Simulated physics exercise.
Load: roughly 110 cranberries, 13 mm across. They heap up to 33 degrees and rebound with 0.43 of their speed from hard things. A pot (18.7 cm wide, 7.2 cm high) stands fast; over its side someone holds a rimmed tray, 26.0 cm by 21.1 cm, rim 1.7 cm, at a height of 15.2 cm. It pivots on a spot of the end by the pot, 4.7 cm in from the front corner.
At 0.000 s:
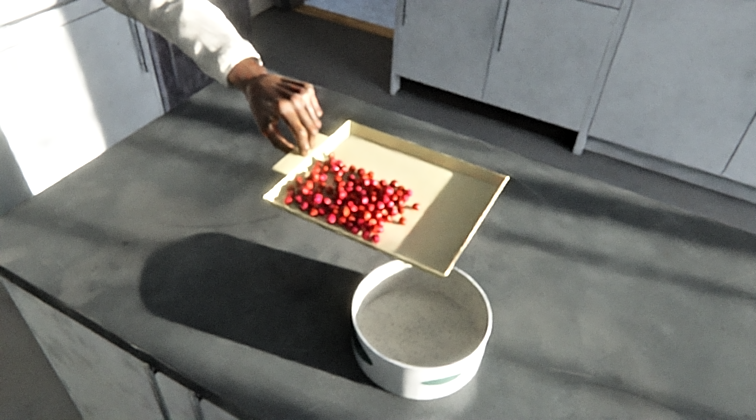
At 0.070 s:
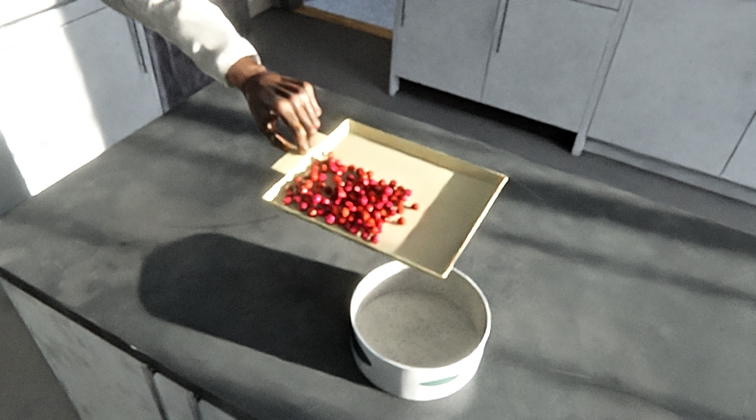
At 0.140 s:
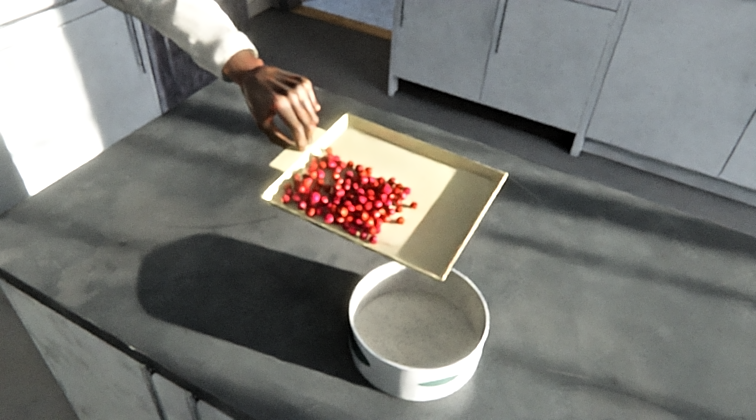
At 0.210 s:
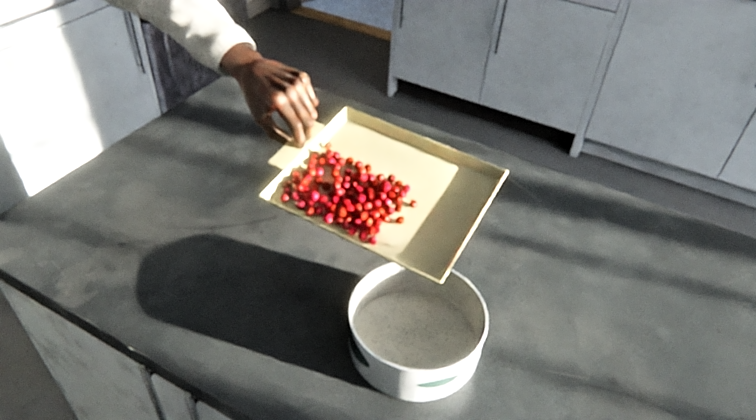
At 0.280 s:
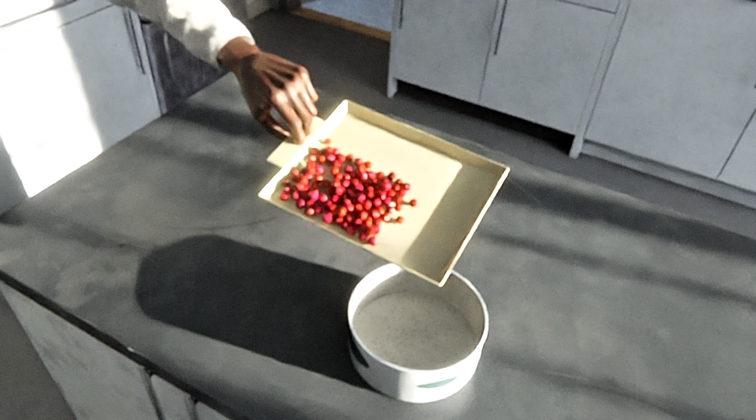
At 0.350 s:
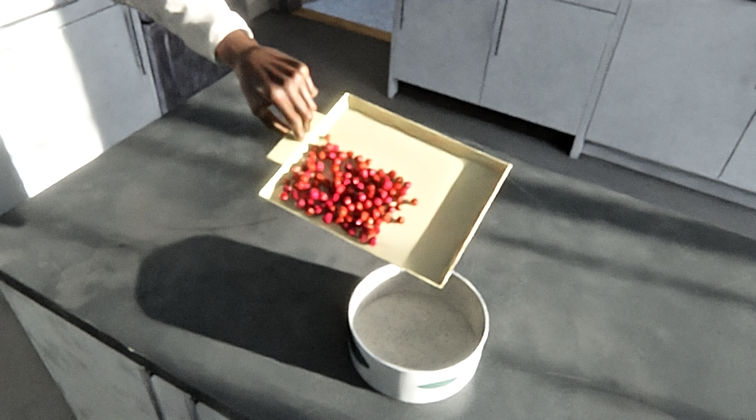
A rimmed, cream-coloured tray holding a cluster of red cranberries starts out nearly level, gripped by a hand above a grey countertop, beside and slightly over a white round pot. The hand then gradually tilts it, the far edge rising a little, while the cranberries stay bunched toward the left and the pot stays still.
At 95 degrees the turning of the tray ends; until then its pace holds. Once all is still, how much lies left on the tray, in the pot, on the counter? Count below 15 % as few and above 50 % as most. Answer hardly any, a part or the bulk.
Left on the tray: Hardly any; in the pot: The bulk; on the counter: A part.
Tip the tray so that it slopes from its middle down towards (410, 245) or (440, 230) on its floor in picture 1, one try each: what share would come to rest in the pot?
About 100 and 80 per cent.
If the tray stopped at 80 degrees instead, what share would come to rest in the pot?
It would be near 75 per cent.
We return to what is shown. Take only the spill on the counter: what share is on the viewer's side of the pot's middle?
Some 100 per cent.
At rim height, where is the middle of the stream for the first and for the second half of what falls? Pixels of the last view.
At about (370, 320), then at (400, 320).
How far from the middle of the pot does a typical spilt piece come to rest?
Roughly 16 cm.
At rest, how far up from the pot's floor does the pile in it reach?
Some 2.5 cm.
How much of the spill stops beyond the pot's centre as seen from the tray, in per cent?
Some 0 per cent.
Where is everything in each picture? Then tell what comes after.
Tray tilt 0 degrees, front corners at (272, 196) and (442, 269); middle of the pieces at (353, 198); pot at (421, 309), in the first picture.
Tray tilt 1 degrees, front corners at (271, 196) and (441, 271); middle of the pieces at (352, 198), in the second picture.
Tray tilt 4 degrees, front corners at (269, 195) and (439, 273), lowest corner right front; middle of the pieces at (351, 196), in the third picture.
Tray tilt 7 degrees, front corners at (268, 194) and (439, 275), lowest corner right front; middle of the pieces at (350, 194), in the fourth picture.
Tray tilt 10 degrees, front corners at (267, 194) and (438, 278), lowest corner right front; middle of the pieces at (350, 193), in the fifth picture.
Tray tilt 14 degrees, front corners at (267, 193) and (438, 280), lowest corner right front; middle of the pieces at (351, 191); pot at (418, 312). The tray's pace is about 45 degrees a second, in the sixth picture.
Then, at 1.16 s, tilt 52 degrees; the tray holds 95 %, the pot 0 %.
After 1.69 s, tilt 77 degrees; the tray holds 40 %, the pot 30 %.
After 2.29 s, tilt 95 degrees; the tray holds 0 %, the pot 75 %.
At rest (2.6 s), tray 0 %, pot 75 %, counter 25 %.
